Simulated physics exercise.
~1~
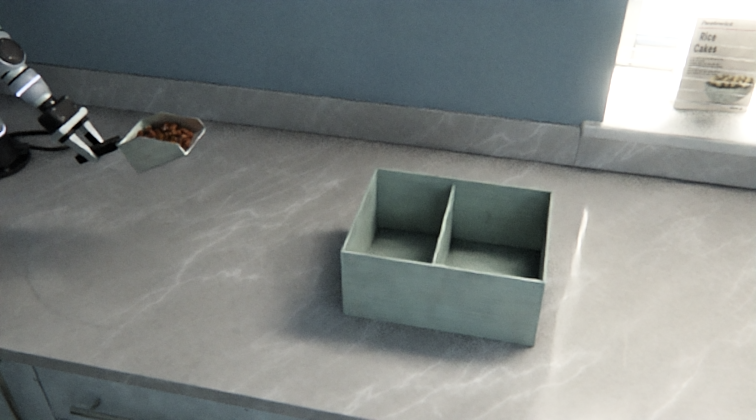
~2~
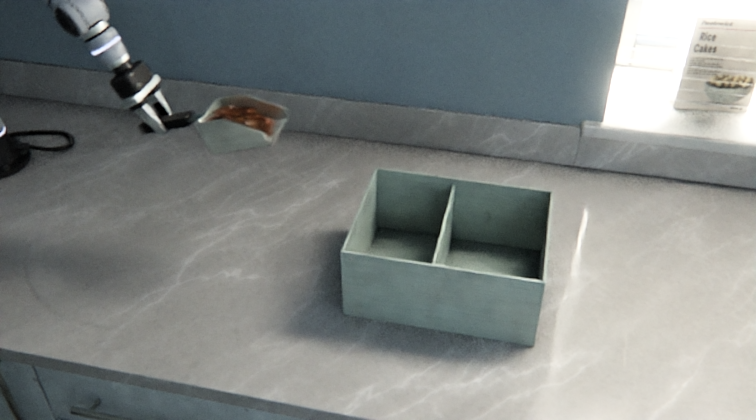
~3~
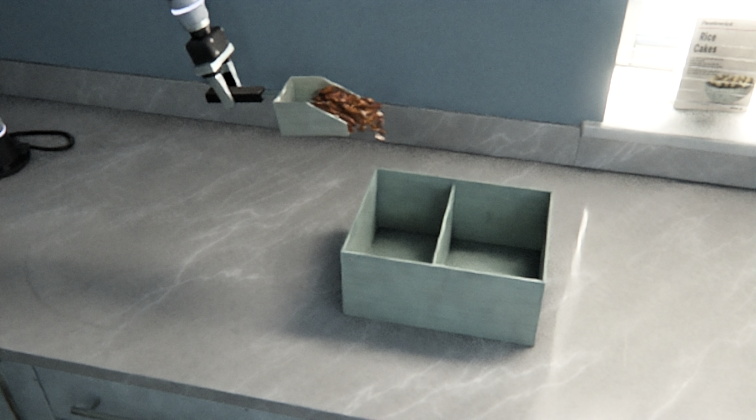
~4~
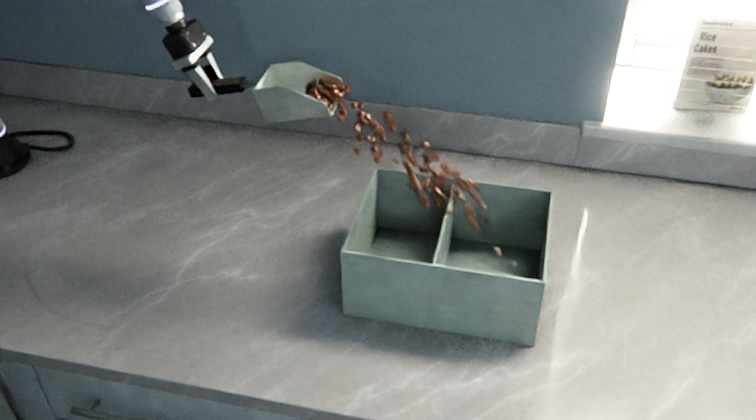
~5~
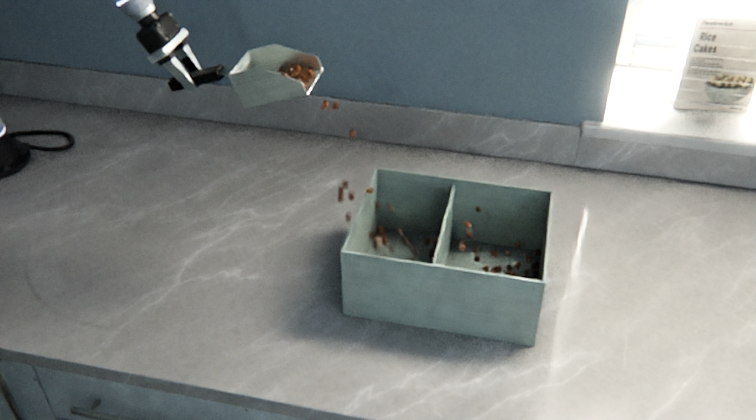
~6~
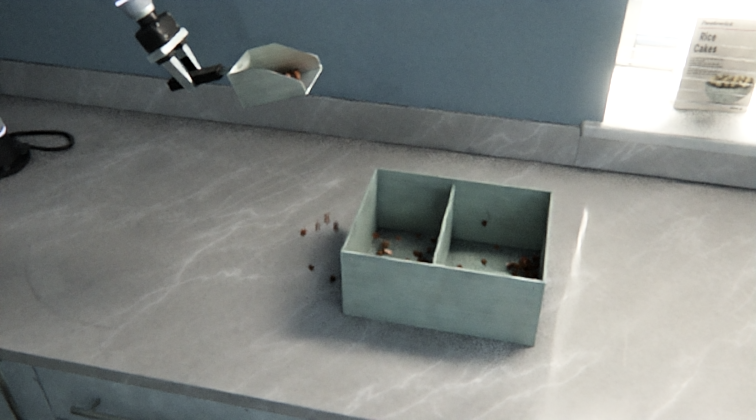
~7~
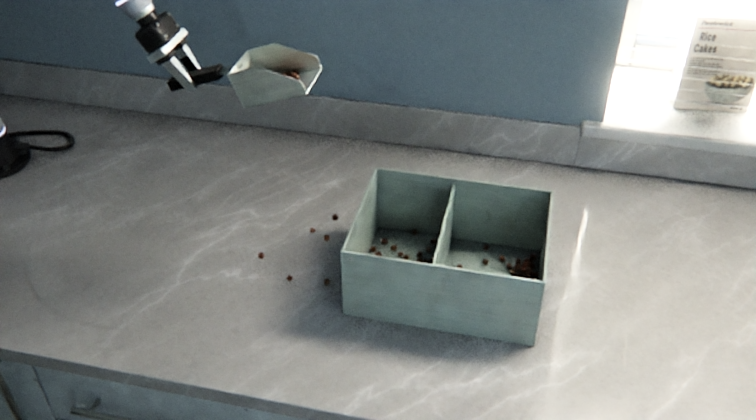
On a grey marble counter, a robot arm swings a scoop right, flinging brown pellets into both box compartments, a few scattering outside.
